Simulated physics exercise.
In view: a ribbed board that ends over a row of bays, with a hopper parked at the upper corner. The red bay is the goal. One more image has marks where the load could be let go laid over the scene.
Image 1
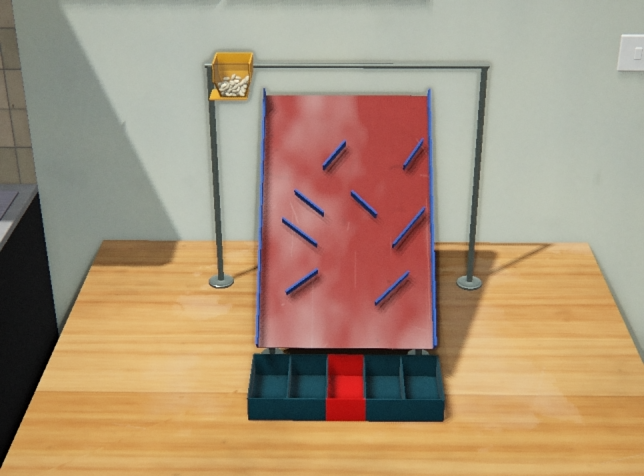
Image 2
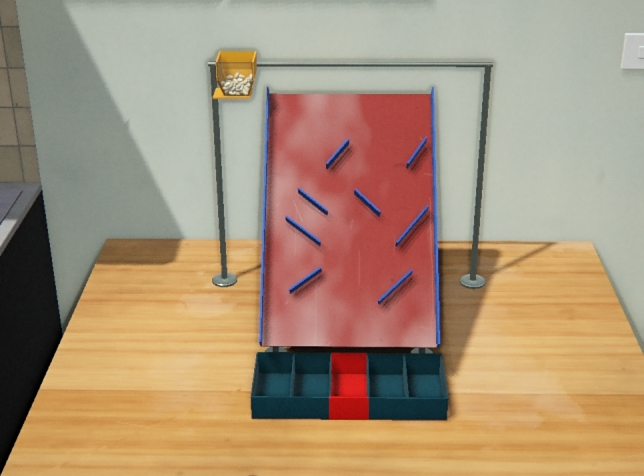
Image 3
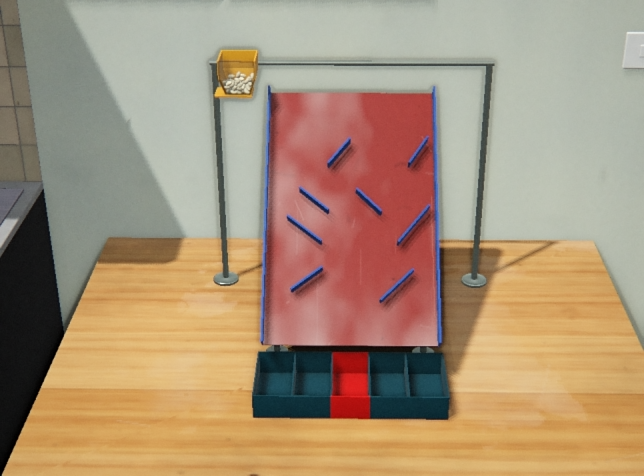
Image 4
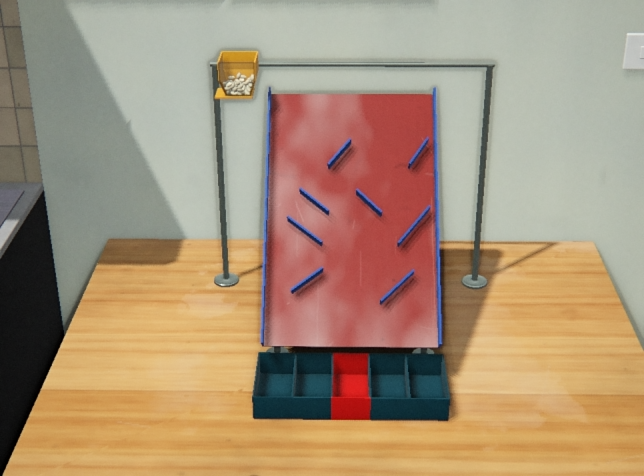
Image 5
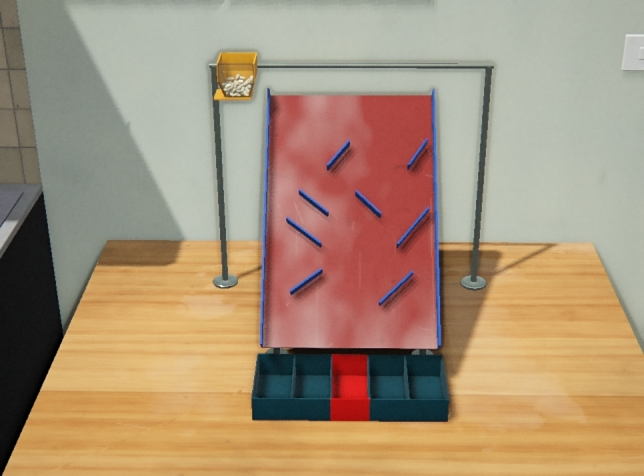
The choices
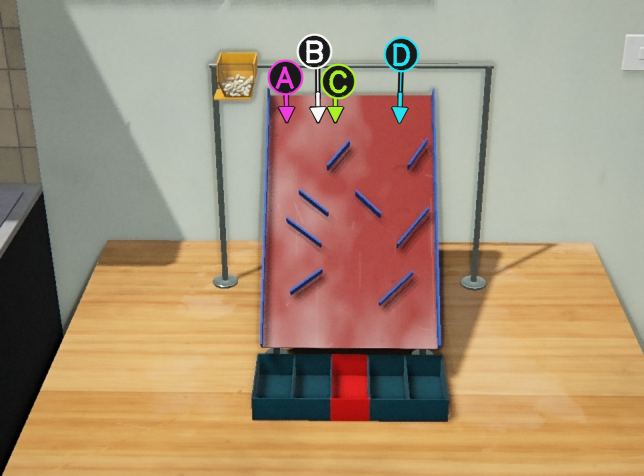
On a wooden table, a yellow hopper of white beans sits still beside a red ribbed board above five bays, the view shifting slightly.
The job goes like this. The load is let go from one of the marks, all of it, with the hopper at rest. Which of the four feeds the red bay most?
Use mark D.
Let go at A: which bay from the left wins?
The first from the left.
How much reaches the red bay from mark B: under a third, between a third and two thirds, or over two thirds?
It is between a third and two thirds.
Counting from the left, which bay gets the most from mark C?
The third from the left.
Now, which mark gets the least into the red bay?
It is A.
On the marked copy, mark A meets the board at (286, 116); mark B meets the board at (318, 116); mark C meets the board at (335, 116); mark D meets the board at (399, 117).
For mark A, about a quarter in the red bay, about two thirds in other bays, a small part held on the board.
For mark B, about half in the red bay, about a quarter in other bays, about a quarter held on the board.
For mark C, about half in the red bay, about a quarter in other bays, about a quarter held on the board.
For mark D, most in the red bay, a small part in other bays.
